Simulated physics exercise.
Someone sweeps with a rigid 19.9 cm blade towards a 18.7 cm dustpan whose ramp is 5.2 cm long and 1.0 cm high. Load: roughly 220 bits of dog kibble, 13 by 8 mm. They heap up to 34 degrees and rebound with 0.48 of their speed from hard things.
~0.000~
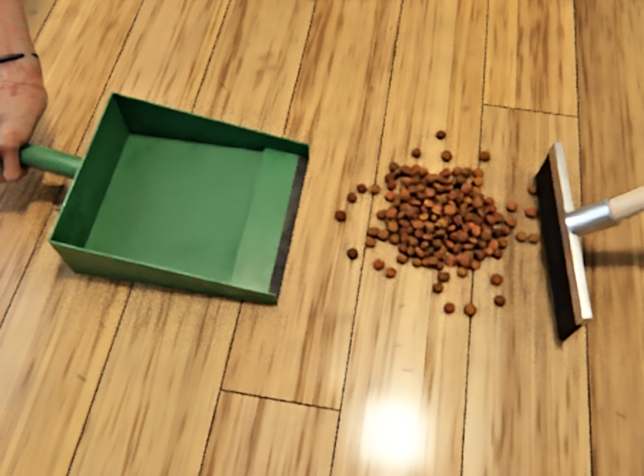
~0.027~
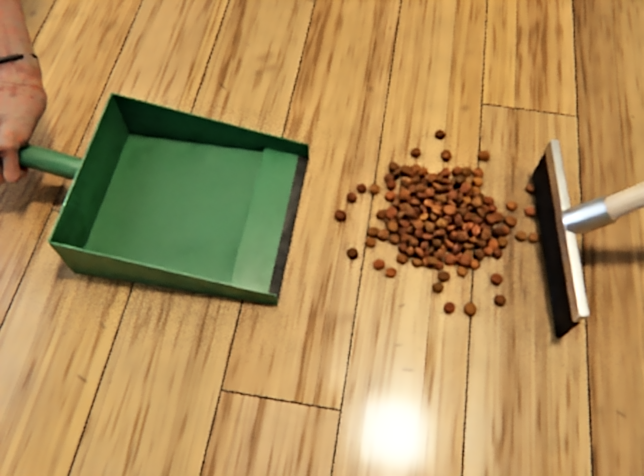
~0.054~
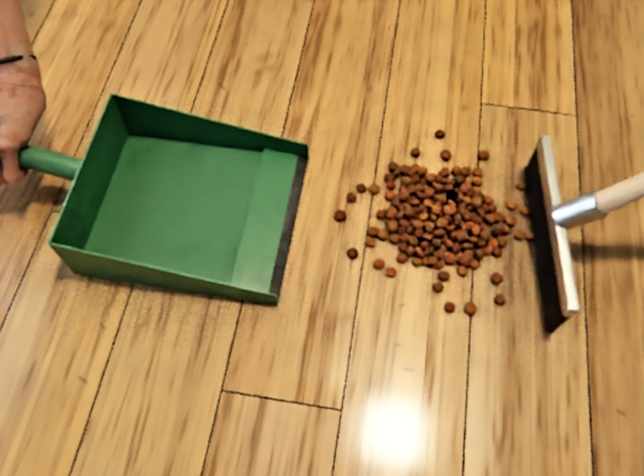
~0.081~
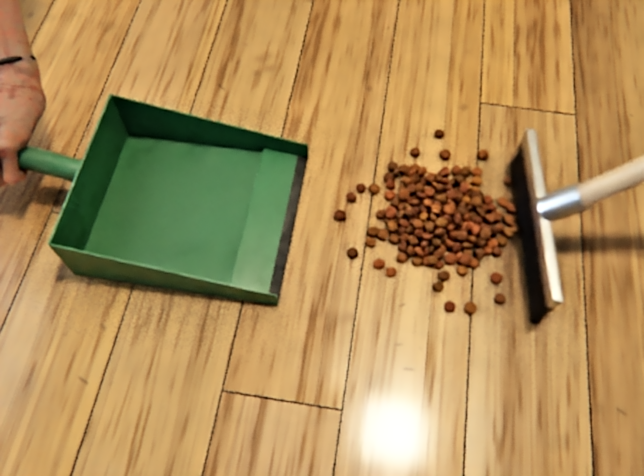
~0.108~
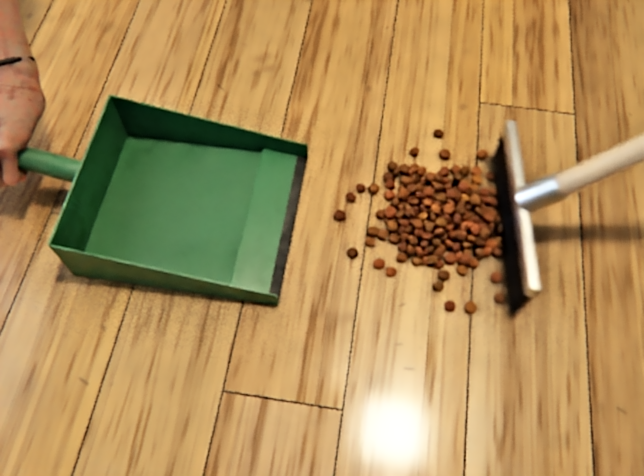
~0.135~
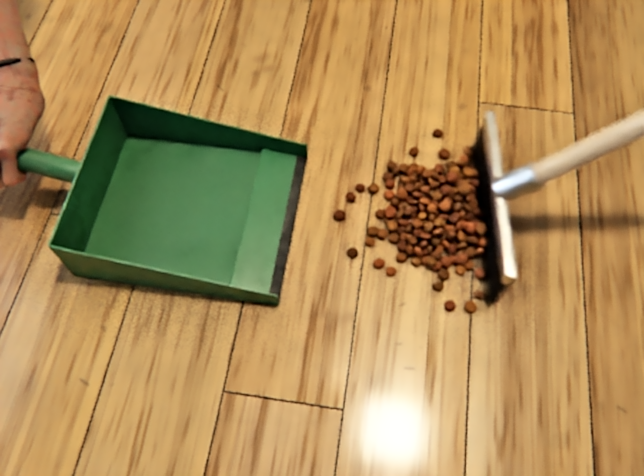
On a wooden floor, a broom-like blade moves left into a pile of brown kibble while a hand holds a green dustpan still.
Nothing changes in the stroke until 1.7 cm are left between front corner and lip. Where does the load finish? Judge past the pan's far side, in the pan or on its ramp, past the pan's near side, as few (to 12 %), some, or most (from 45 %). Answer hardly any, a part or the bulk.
Far side: A part, pan: A part, near side: Hardly any.
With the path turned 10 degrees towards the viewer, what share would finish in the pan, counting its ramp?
It would be near 40 per cent.
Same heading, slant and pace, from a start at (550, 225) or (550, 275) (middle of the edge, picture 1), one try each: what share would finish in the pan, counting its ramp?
Some 15 and 30 per cent.
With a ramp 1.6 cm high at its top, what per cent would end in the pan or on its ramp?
In that case some 20 per cent.
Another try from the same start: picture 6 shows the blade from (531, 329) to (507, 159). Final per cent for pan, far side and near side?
Pan 25, far 10, near 15.
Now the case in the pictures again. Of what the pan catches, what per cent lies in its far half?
Roughly 90 per cent.
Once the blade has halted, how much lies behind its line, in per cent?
About 15 per cent.
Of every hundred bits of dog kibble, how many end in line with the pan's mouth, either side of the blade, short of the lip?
Some 45 per cent.
Then, at 0.26 s, middle of the blade 11 cm from the lip; 0 % over the lip, far side 20 %, near side 0 %.
After 0.34 s, middle of the blade 5 cm from the lip; 5 % over the lip, far side 30 %, near side 0 %.
After 0.56 s, middle of the blade 3 cm from the lip; 20 % over the lip, far side 30 %, near side 0 %.
By 1.1 s all is still; far side 30 %, pan 20 %, near side 0 %, in front of the lip or behind the blade 45 %.
